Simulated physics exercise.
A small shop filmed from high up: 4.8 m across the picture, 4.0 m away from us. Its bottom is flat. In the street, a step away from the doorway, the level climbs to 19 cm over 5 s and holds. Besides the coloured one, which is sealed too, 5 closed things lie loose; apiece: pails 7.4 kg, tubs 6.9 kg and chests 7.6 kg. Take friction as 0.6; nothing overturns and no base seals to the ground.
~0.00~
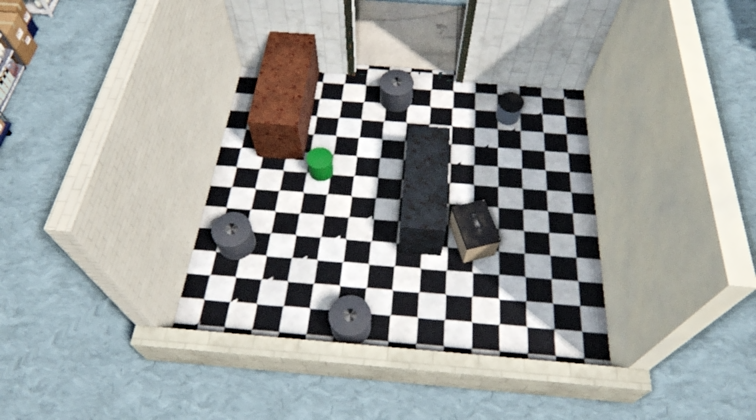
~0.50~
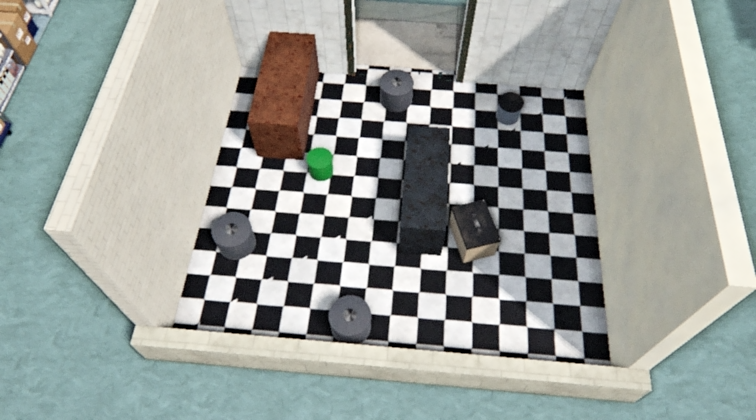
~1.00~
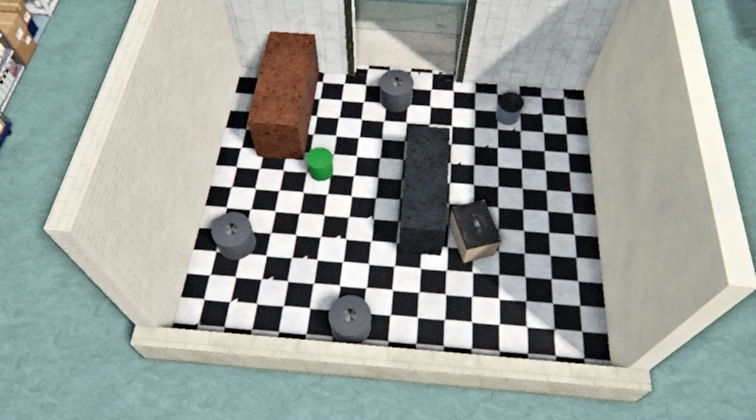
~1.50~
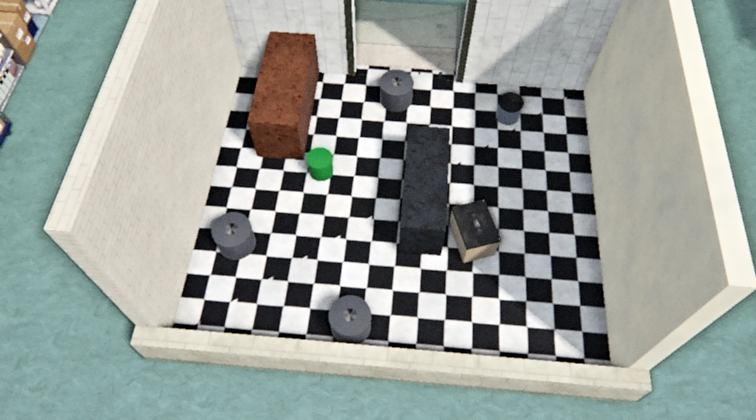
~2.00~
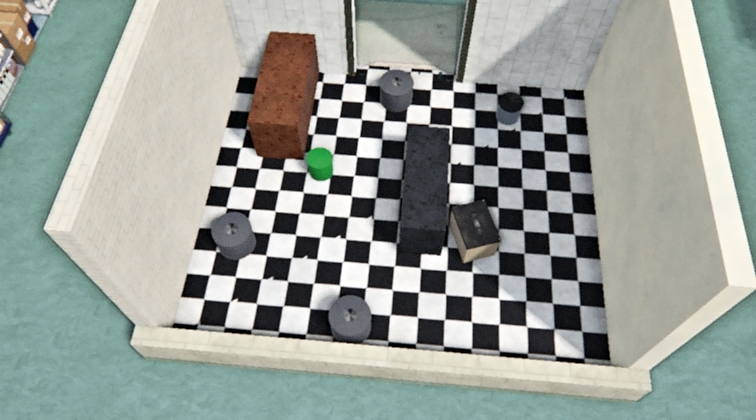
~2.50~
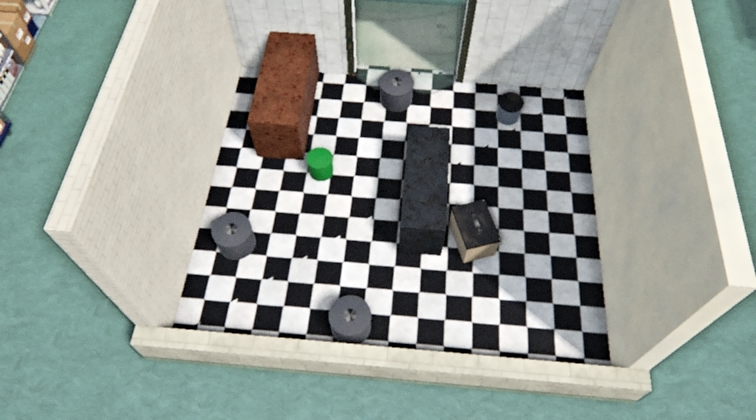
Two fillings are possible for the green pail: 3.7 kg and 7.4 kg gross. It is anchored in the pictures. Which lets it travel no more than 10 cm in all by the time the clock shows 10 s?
I expect that neither weight holds it.
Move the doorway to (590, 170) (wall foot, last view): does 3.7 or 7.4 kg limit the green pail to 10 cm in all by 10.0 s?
In that case neither load is enough.
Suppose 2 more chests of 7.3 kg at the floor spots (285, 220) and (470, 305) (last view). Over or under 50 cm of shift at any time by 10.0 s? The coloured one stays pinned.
In turn: Short of it, short of it.
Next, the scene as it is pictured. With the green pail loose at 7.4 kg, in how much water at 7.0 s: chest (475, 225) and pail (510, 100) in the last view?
About 2 and 1 cm.
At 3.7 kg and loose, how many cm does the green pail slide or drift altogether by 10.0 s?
About 250 cm.
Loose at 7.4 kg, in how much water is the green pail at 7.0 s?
Roughly 5 cm.
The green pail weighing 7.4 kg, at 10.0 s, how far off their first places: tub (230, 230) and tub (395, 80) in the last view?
In turn: 30 cm, 350 cm.
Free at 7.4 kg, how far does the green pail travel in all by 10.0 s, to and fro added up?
About 60 cm.
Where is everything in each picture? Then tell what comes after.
The first picture shows the green pail at (320, 158), on the bottom; water covers 0.0 m2; 0 of 6 have shifted.
The second picture shows the green pail at (320, 158) rests on the ground; 0.0 m2 under water; 0 of 6 have shifted.
The third picture shows the green pail at (320, 158) rests on the ground; 0.0 m2 under water; 0 of 6 have shifted.
The fourth picture shows the green pail at (320, 158) rests on the ground; water covers 0.0 m2; 0 of 6 have shifted.
The fifth picture shows the green pail at (320, 158) rests on the ground; water covers 0.0 m2; 0 of 6 have shifted.
The sixth picture shows the green pail at (320, 158), on the bottom; 0.2 m2 under water; 0 of 6 have shifted.
After 3.5 s the green pail would be 0 cm from its start with 3.7 kg and 0 cm from its start with 7.4 kg; 0 cm of water round it then.
After 4.5 s the green pail would be 0 cm from its start with 3.7 kg and 0 cm from its start with 7.4 kg; 2 cm of water round it then.
After 7.0 s the green pail would be 149 cm from its start with 3.7 kg and 38 cm from its start with 7.4 kg; 5 cm of water round it then.
After 10.0 s the green pail would be 226 cm from its start with 3.7 kg and 64 cm from its start with 7.4 kg; 6 cm of water round it then.
